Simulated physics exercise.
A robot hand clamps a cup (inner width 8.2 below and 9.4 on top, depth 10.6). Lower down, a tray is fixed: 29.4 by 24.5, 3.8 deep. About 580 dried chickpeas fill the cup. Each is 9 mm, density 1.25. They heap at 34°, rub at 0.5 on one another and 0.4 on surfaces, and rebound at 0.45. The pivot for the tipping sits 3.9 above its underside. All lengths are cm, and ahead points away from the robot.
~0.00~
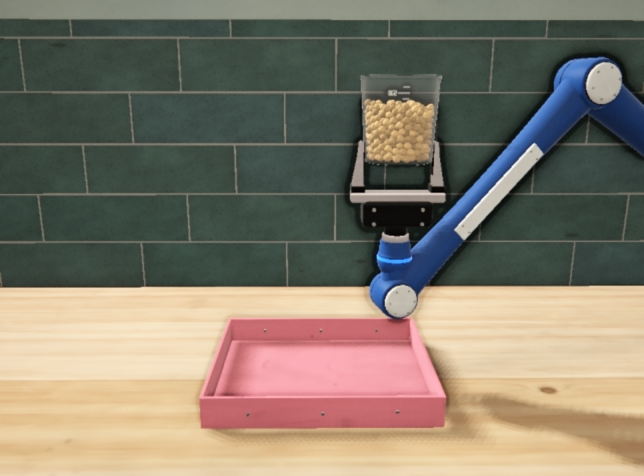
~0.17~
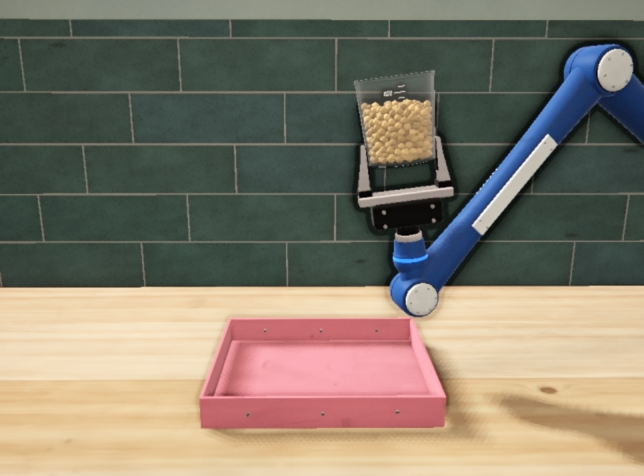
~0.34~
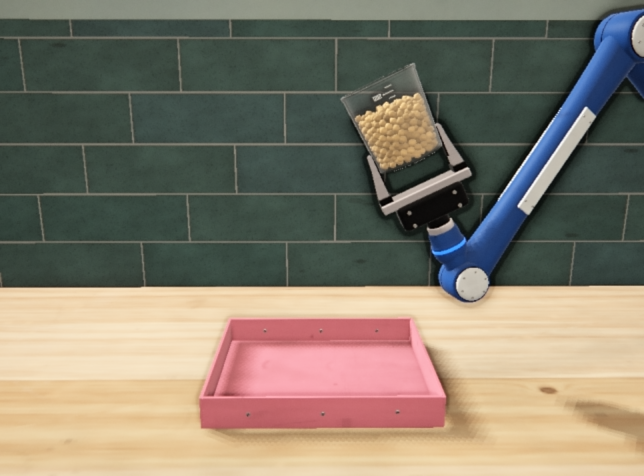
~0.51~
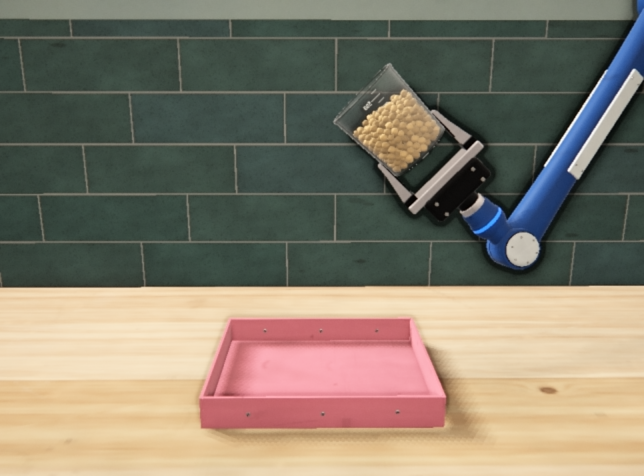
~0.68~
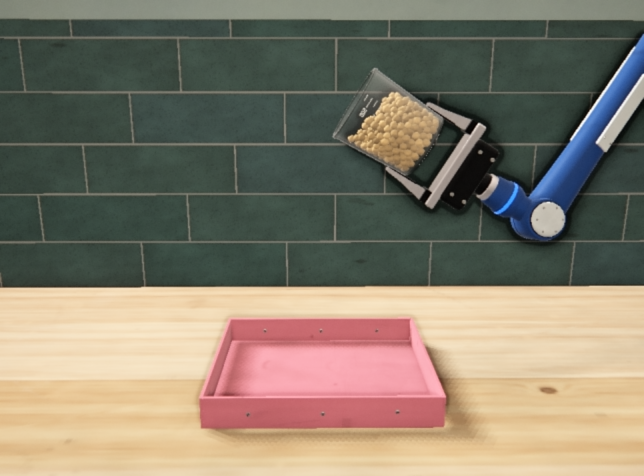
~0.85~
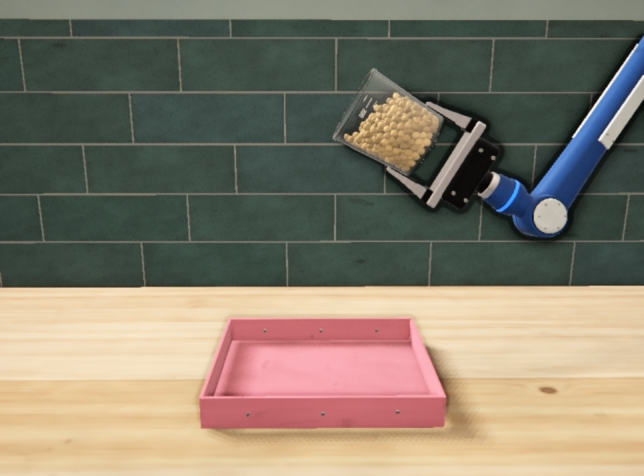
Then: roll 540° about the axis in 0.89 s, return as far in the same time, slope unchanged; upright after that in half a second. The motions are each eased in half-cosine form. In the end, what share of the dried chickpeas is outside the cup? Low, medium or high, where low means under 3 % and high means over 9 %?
Low.
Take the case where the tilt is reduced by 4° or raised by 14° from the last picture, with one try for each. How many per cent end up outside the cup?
Some 0 and 25 per cent.
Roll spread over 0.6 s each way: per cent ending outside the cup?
You'd be looking at some 0 per cent.
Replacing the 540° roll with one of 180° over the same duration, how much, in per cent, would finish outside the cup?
It would be roughly 0 percent.
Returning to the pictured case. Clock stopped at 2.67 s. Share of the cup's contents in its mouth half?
Near 30 per cent lies in the mouth half.
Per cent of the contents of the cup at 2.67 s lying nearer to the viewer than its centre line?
Some 45 per cent.
After 1.76 s, tipped 60°, highest piece 39 above the table; 582 in the cup, 3 in flight or on a rim.
After 2.67 s, tipped 59°, highest piece 39 above the table; 578 in the cup, 6 in the tray, 1 in flight or on a rim.
After 3.33 s, upright, highest piece 41 above the table; 578 in the cup, 6 in the tray, 1 on the table or floor.
After 4.03 s, upright, highest piece 41 above the table; 578 in the cup, 6 in the tray, 1 on the table or floor.
At rest, 578 in the cup, 6 in the tray, 1 on the table or floor. That is 1 % outside the cup.
